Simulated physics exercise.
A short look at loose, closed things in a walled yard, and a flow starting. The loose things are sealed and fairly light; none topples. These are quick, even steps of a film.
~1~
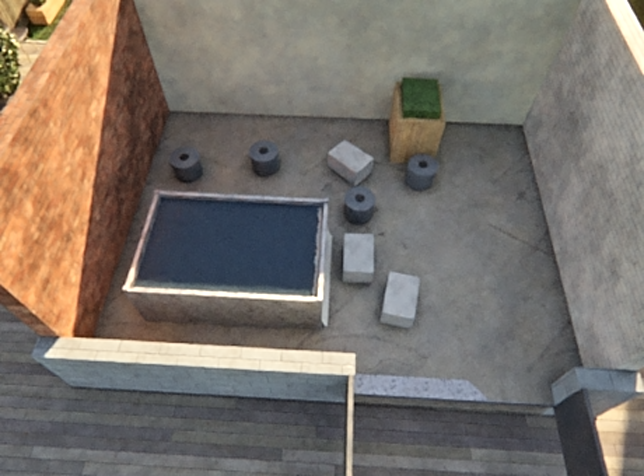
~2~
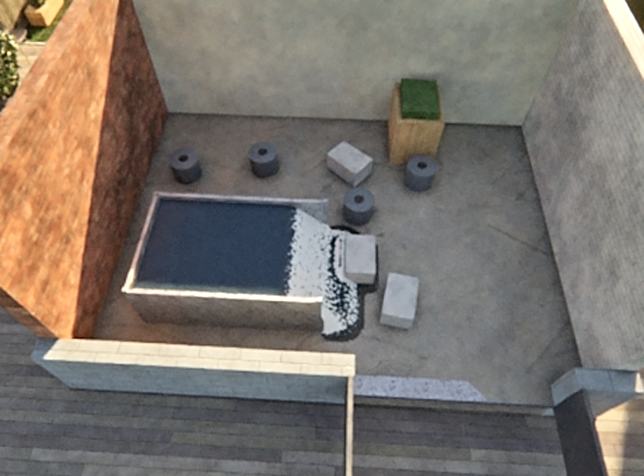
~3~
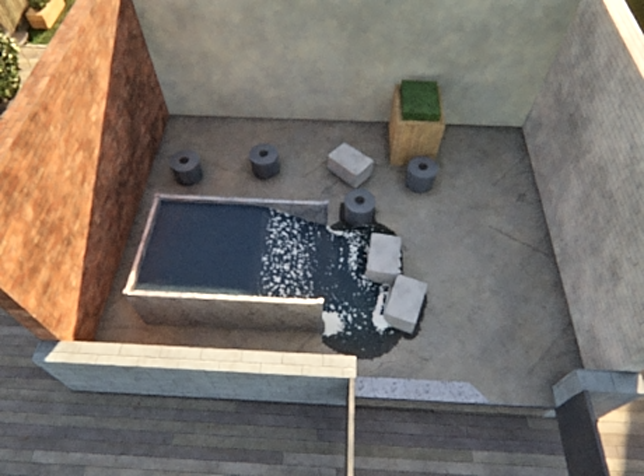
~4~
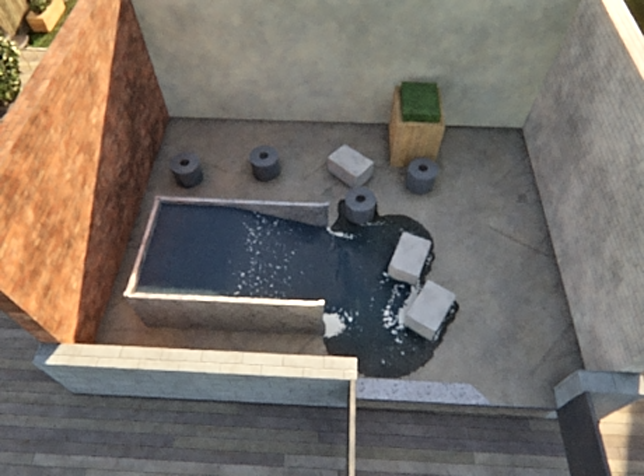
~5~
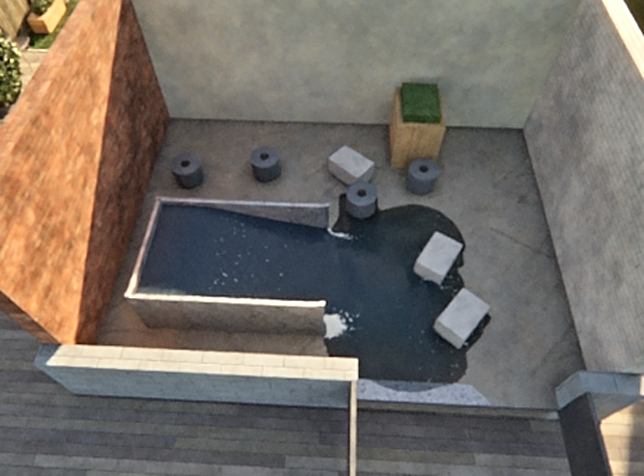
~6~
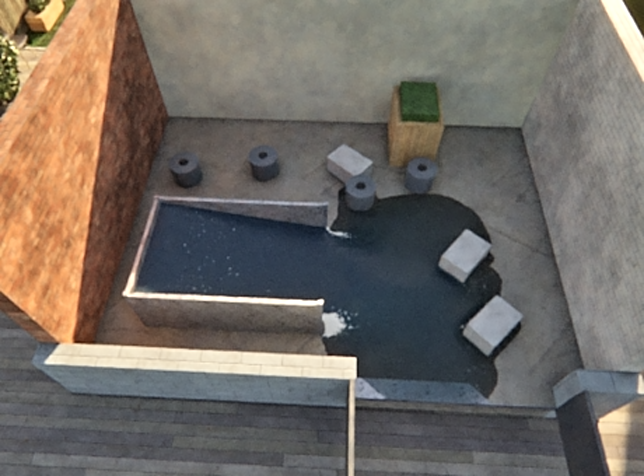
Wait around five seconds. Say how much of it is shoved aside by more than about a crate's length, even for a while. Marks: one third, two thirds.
It is between one and two thirds.
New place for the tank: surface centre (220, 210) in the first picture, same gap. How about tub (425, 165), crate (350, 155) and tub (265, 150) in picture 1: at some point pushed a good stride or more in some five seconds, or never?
In turn: Yes, no, less than that.
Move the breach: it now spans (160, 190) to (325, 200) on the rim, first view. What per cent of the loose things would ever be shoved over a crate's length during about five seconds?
Close to 100 %.
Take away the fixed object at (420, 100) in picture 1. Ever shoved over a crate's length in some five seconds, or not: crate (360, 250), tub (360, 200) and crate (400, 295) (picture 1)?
One after the other: That far or more, under that, yes.
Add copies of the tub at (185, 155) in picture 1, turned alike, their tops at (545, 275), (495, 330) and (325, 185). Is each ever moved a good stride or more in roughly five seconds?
One after the other: Swept aside, yes, under that.
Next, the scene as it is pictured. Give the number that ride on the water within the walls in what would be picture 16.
The number is 3.
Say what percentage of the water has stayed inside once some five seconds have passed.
Near 72 in a hundred.
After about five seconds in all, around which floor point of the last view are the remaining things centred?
Around (350, 169).
A moment on, 2 of 7 are well off their spots; 0 afloat.
Next, 2 of 7 are well off their spots; 3 afloat.
Later, 3 of 7 are well off their spots; 3 afloat.
In the end, 3 of 7 are well off their spots, and 3 have been at some point; 2 afloat.
